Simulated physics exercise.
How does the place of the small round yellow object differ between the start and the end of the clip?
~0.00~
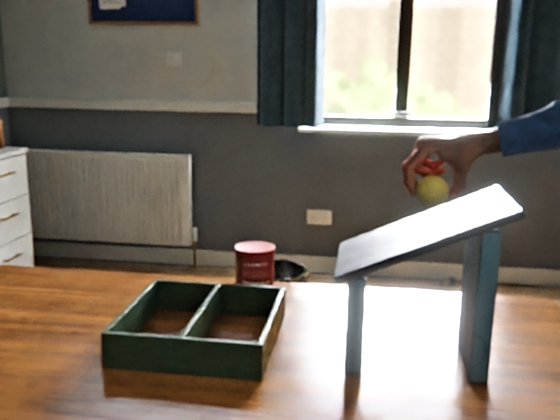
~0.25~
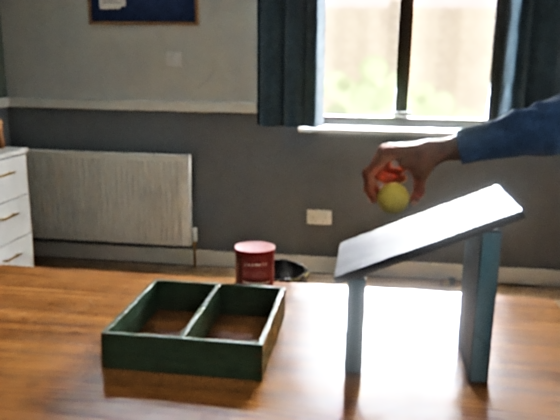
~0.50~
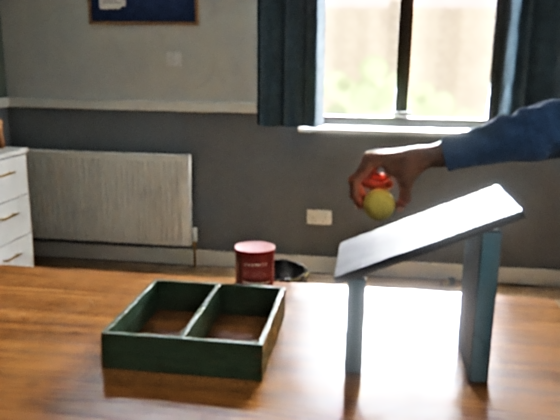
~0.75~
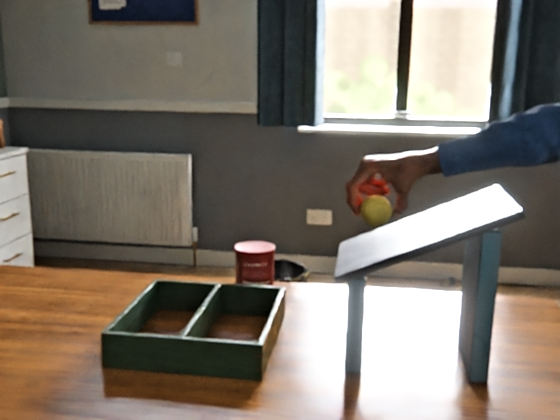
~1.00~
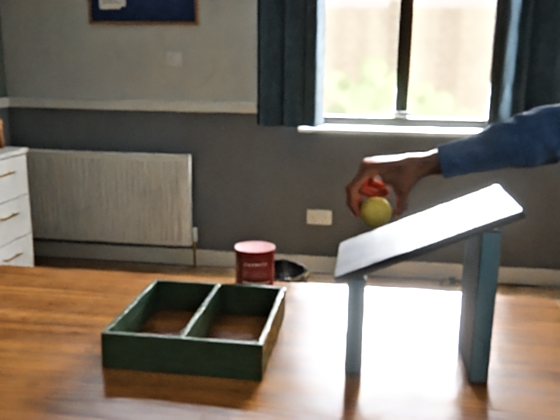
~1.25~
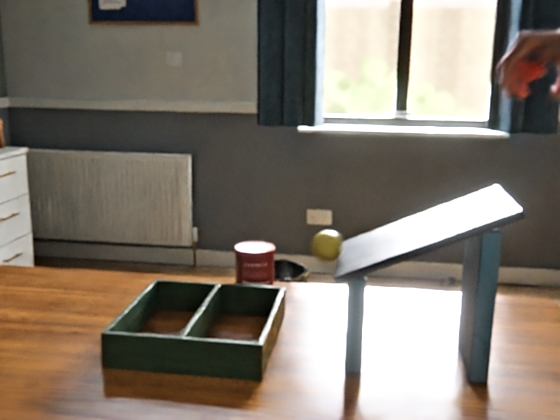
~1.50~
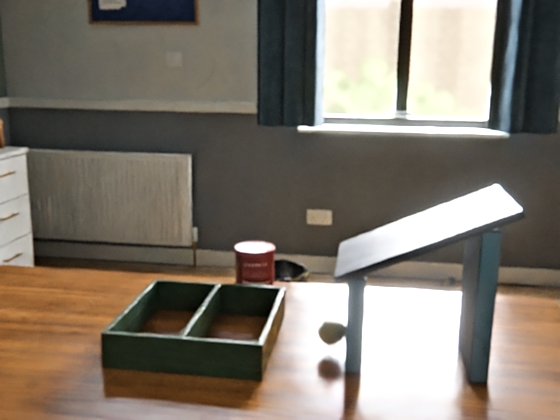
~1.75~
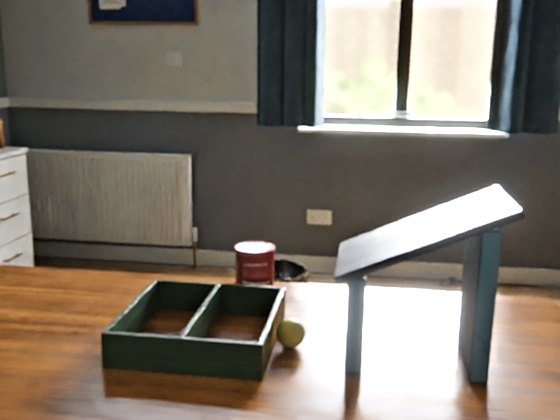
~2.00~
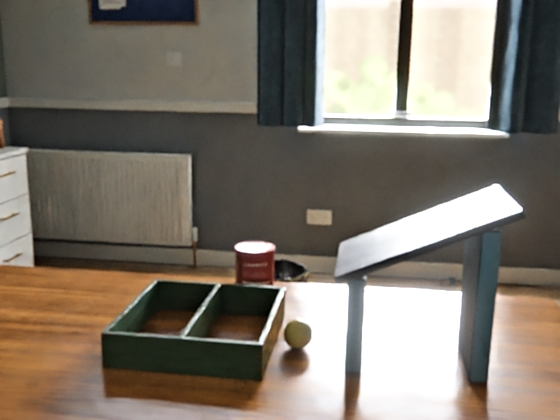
At the start it is held in a hand above the upper part of the sloping board on the right. At the end it is lower and further left, on the table just to the right of the green tray.
